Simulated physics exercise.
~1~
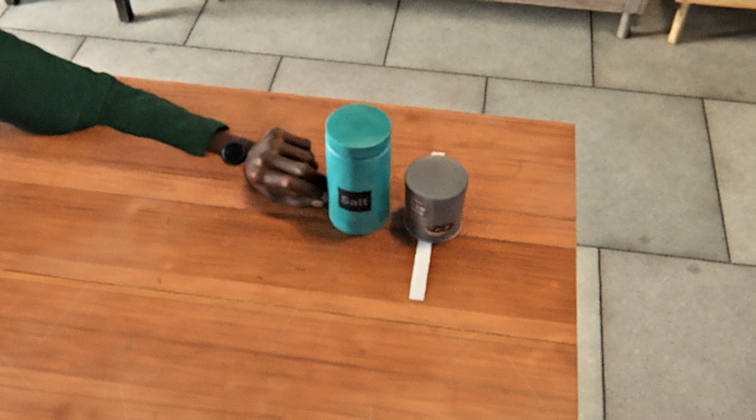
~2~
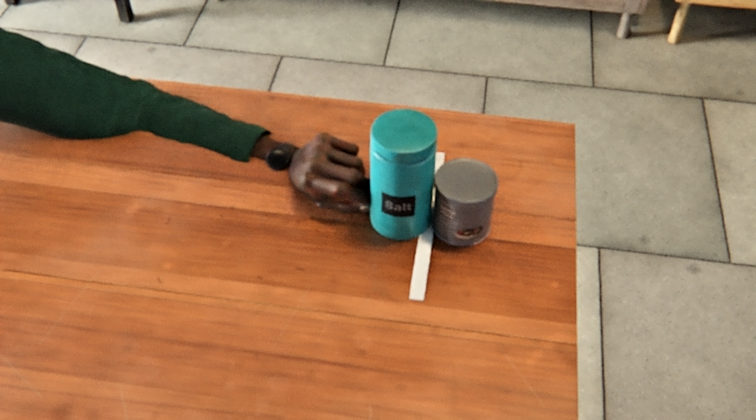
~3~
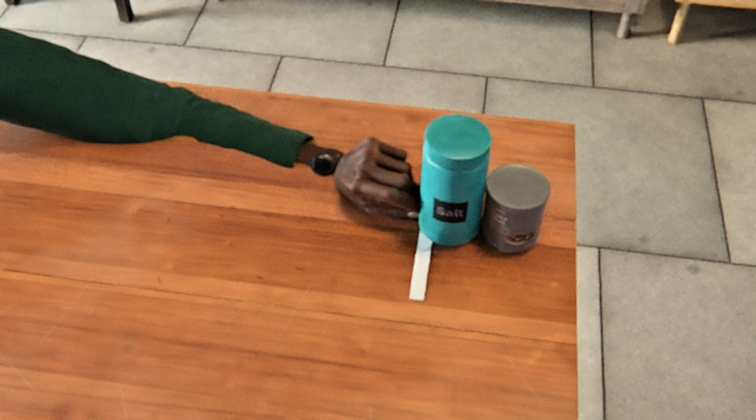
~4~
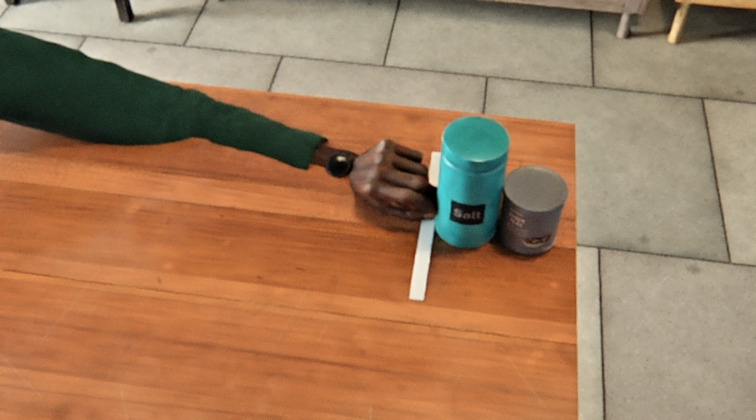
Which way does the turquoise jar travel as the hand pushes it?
The turquoise jar slides to the right, past the strip of tape and towards the table's edge.
Turquoise salt jar pushed by a hand across a wooden table, nudging a grey pot rightward, both ending upright near the edge.
